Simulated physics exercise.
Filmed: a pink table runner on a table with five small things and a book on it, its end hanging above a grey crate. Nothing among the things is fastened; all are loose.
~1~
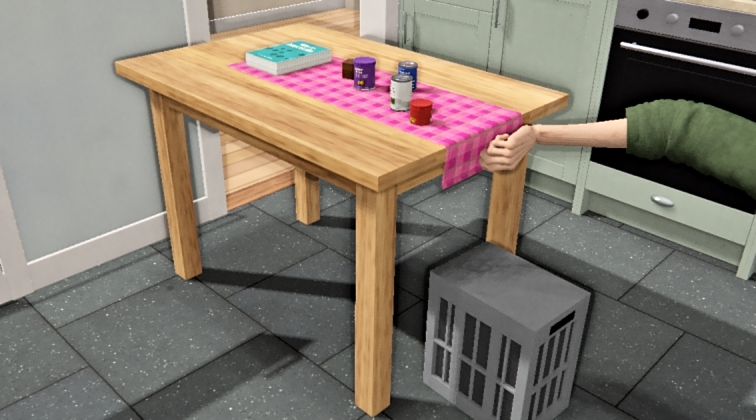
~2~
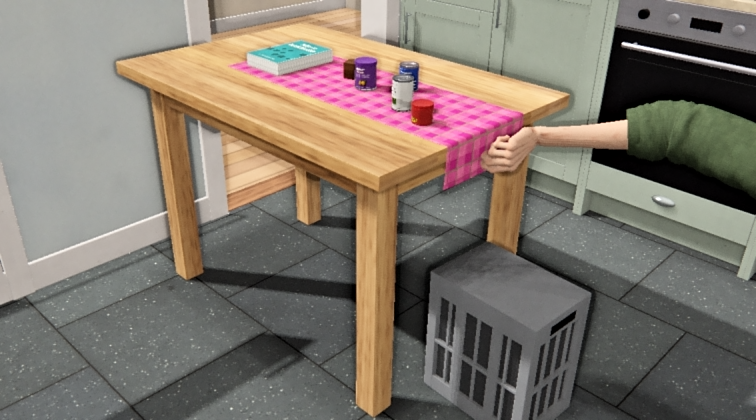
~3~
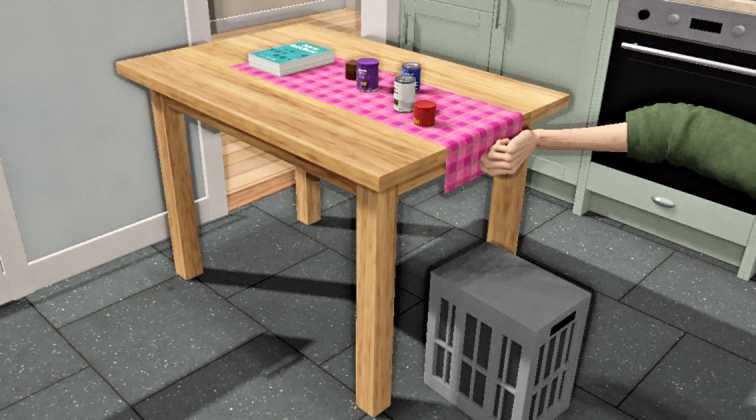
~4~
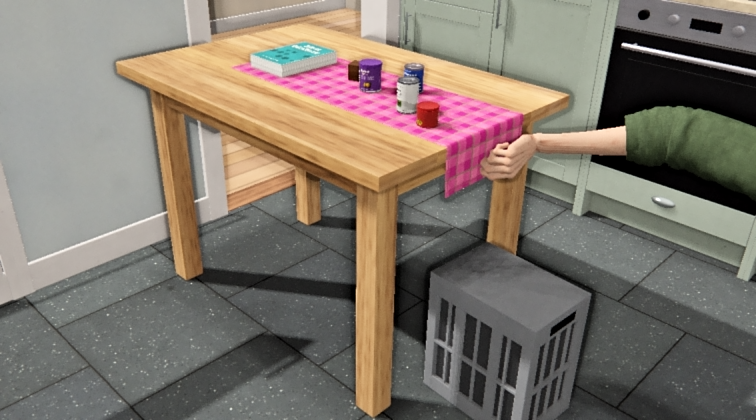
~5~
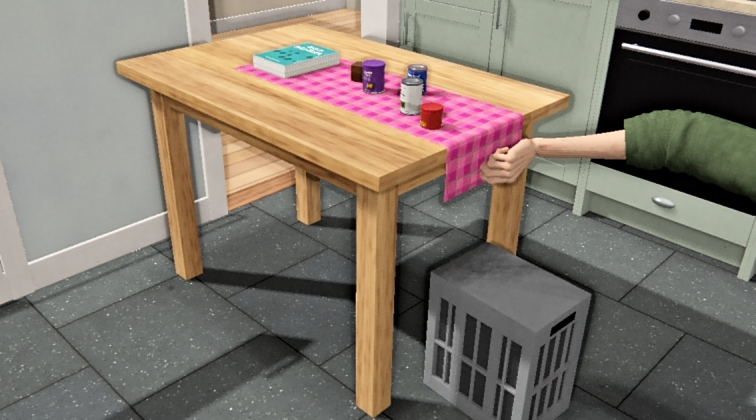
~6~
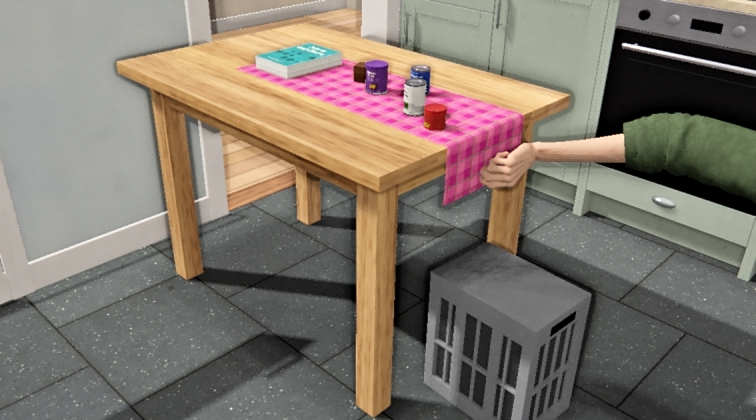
A hand gripped the hanging end of a pink checked runner and slowly pulled it down a little, and the small cans, red pot and book slid slightly toward the table's right edge.
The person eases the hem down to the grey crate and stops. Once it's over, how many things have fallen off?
The number that drops will be two.
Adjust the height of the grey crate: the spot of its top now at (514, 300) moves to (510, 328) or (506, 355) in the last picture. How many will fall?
First case 3, second case 4.
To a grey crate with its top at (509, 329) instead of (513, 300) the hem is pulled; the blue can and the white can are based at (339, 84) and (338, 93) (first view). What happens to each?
In the end the blue can rides it out; meanwhile the white can rides it out.
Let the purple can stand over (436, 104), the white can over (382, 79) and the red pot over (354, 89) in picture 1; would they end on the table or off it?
In the end the purple can is no longer on top, the white can is still on top, and the red pot is still on top.
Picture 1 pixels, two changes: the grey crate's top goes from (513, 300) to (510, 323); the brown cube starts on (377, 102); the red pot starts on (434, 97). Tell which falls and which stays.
The brown cube does not stay aboard, and the red pot does not stay aboard.
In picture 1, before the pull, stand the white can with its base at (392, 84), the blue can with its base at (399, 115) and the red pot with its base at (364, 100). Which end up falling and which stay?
Each in turn: The white can stays aloft, the blue can goes down, the red pot stays aloft.
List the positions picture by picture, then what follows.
In the first frame, hem (443, 189); red pot (421, 102); white can (402, 77); blue can (408, 64); purple can (365, 60); brown cube (353, 61); top of the crate (513, 299).
In the second frame, hem (443, 190); red pot (423, 103).
In the third frame, hem (445, 193); white can (406, 79).
In the fourth frame, hem (445, 198); blue can (414, 66); top of the crate (514, 300).
In the fifth frame, hem (444, 202); purple can (374, 63).
In the sixth frame, hem (443, 205); red pot (436, 107); white can (415, 82); blue can (421, 68); purple can (377, 63); brown cube (365, 64).
Soon after, hem near (479, 244); red pot gone.
Then, hem on the crate; red pot and white can gone.
At rest, hem on the crate; red pot and white can gone. Over the edge go two.
